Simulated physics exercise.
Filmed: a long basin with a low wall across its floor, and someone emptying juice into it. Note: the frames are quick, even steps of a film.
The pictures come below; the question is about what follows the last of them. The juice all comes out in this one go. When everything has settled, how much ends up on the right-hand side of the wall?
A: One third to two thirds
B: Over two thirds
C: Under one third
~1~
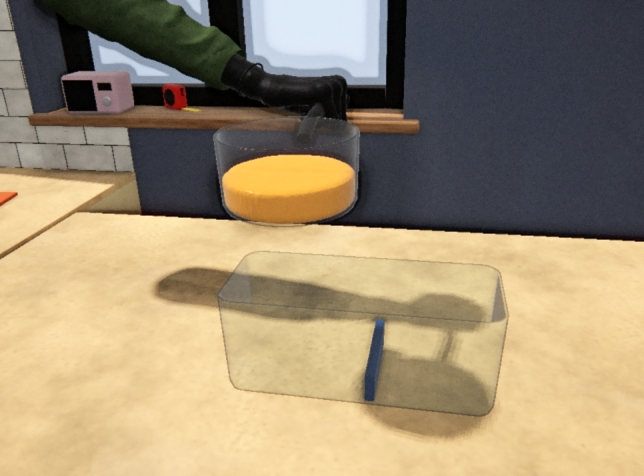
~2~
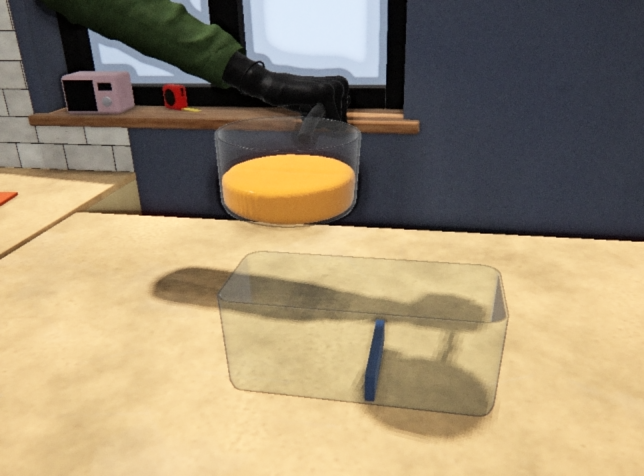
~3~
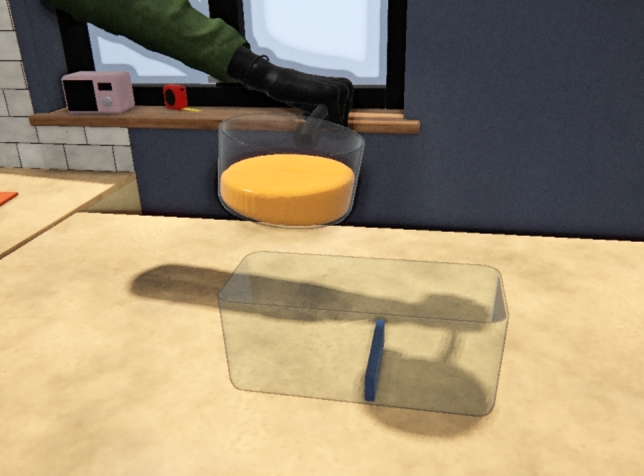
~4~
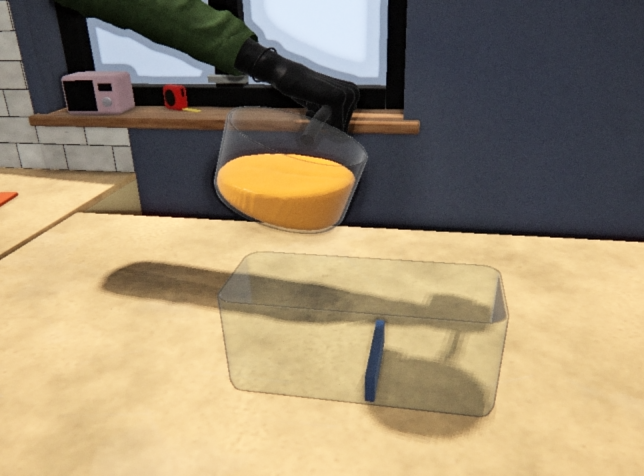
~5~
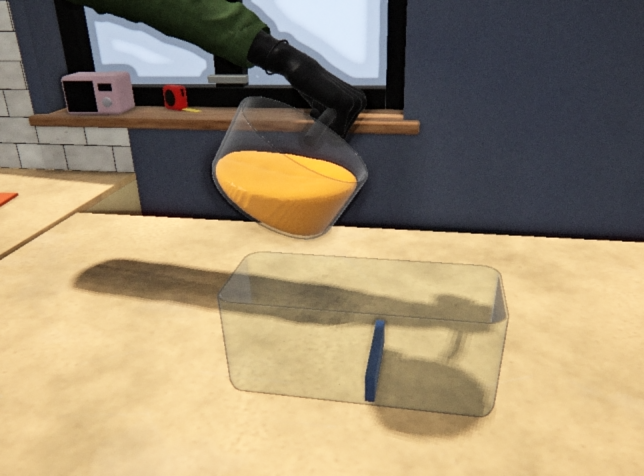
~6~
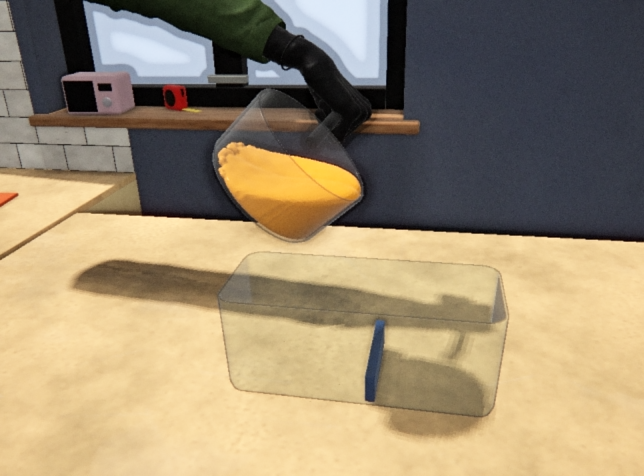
One third to two thirds (A).
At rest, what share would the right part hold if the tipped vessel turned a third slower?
About 50 per cent.
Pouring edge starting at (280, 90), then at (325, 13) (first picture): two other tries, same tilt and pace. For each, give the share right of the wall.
You'd see around 20 per cent, and then around 40 per cent.
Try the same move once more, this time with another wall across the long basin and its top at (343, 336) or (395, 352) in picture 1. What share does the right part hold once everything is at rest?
Try 1: About 90 percent; try 2: About 25 percent.
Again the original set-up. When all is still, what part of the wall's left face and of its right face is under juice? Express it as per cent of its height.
I'd say close to 40 per cent on the left side and 50 on the right.
A moment on, the tilt is 109° and 21 per cent is still to pour, 10 is left of the wall and 31 right of it.
Next, the tilt is 112° and 5 per cent is still to pour, 37 is left of the wall and 51 right of it.
Then the tilt is 112° and 0 per cent is still to pour, 50 is left of the wall and 46 right of it.
Later the tilt is 112° and 0 per cent is still to pour, 52 is left of the wall and 46 right of it.
In the end 52 per cent lies left of the wall, 46 right of it and 2 outside.
